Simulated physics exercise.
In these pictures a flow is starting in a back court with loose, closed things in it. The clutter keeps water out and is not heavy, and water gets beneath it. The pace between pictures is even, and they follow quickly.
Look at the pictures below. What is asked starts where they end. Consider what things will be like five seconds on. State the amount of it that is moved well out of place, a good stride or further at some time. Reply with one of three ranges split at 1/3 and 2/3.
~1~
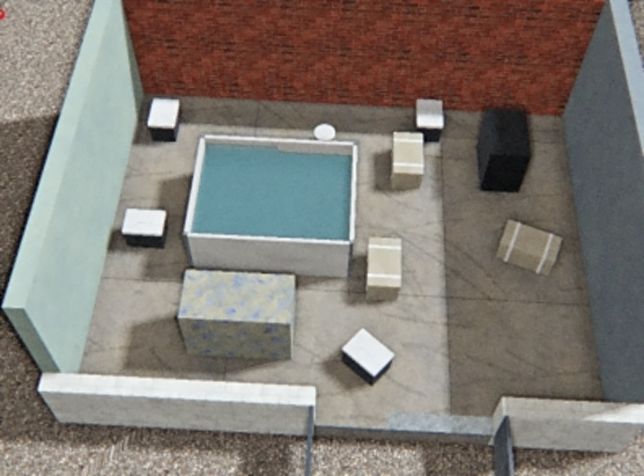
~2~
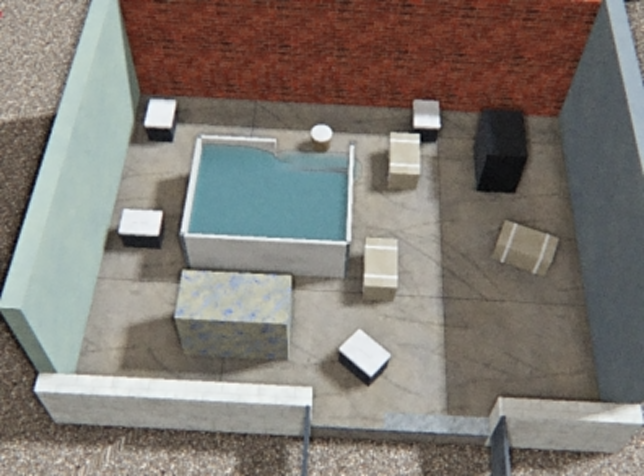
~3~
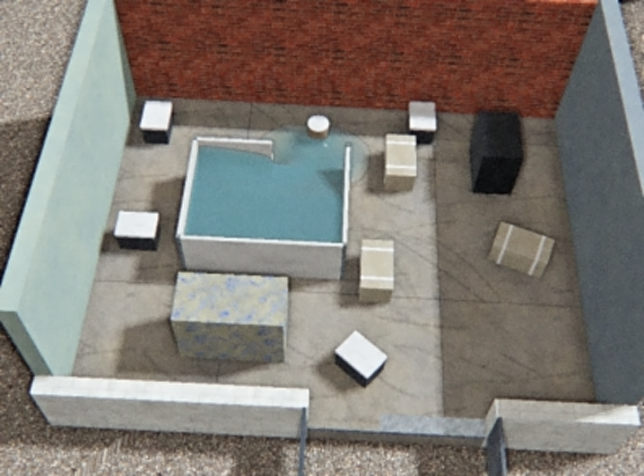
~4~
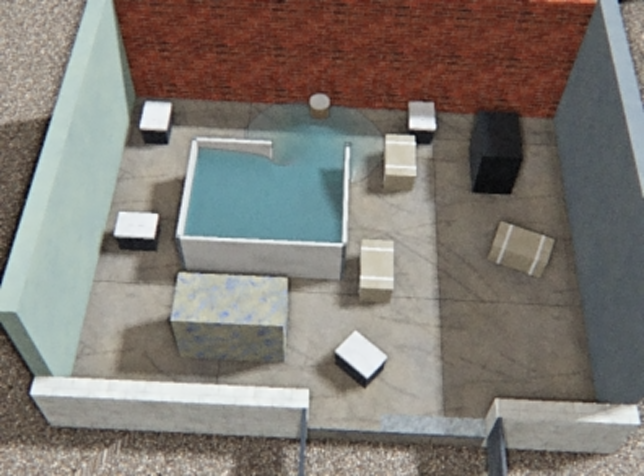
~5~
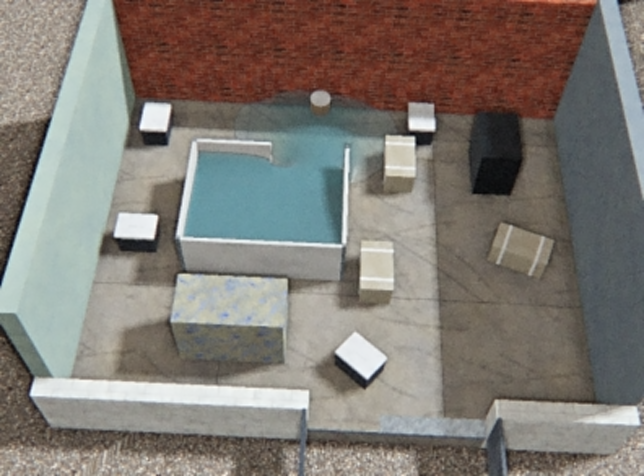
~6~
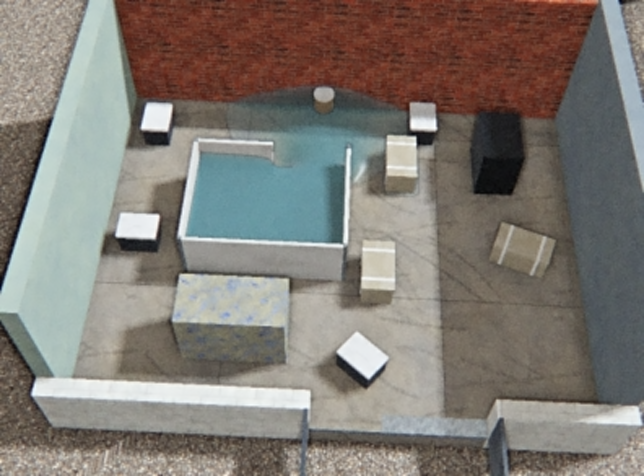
2/3 or more.
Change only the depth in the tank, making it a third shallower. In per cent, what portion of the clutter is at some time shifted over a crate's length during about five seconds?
Roughly 60 %.
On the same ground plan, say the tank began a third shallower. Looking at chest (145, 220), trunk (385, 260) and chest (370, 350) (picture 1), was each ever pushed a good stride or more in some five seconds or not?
The first stayed below the mark, the next stayed below the mark, and the last stayed below the mark.
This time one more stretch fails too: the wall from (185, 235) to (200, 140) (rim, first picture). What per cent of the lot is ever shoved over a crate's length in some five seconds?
Roughly 80 %.
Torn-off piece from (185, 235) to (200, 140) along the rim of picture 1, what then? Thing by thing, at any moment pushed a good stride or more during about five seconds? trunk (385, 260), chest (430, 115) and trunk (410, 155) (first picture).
First stays short of it, second covers that distance, third covers that distance.
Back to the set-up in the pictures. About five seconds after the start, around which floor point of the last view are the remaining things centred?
In the last view, somewhere about (347, 313).
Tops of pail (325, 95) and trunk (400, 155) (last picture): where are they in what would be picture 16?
About (417, 124), then about (413, 187).
A moment on, 1 of 8 are well off their spots; 1 afloat.
Next, 3 of 8 are well off their spots; 1 afloat.
Later, 5 of 8 are well off their spots; 2 afloat.
In the end, 6 of 8 are well off their spots, and 6 have been at some point; 2 afloat.
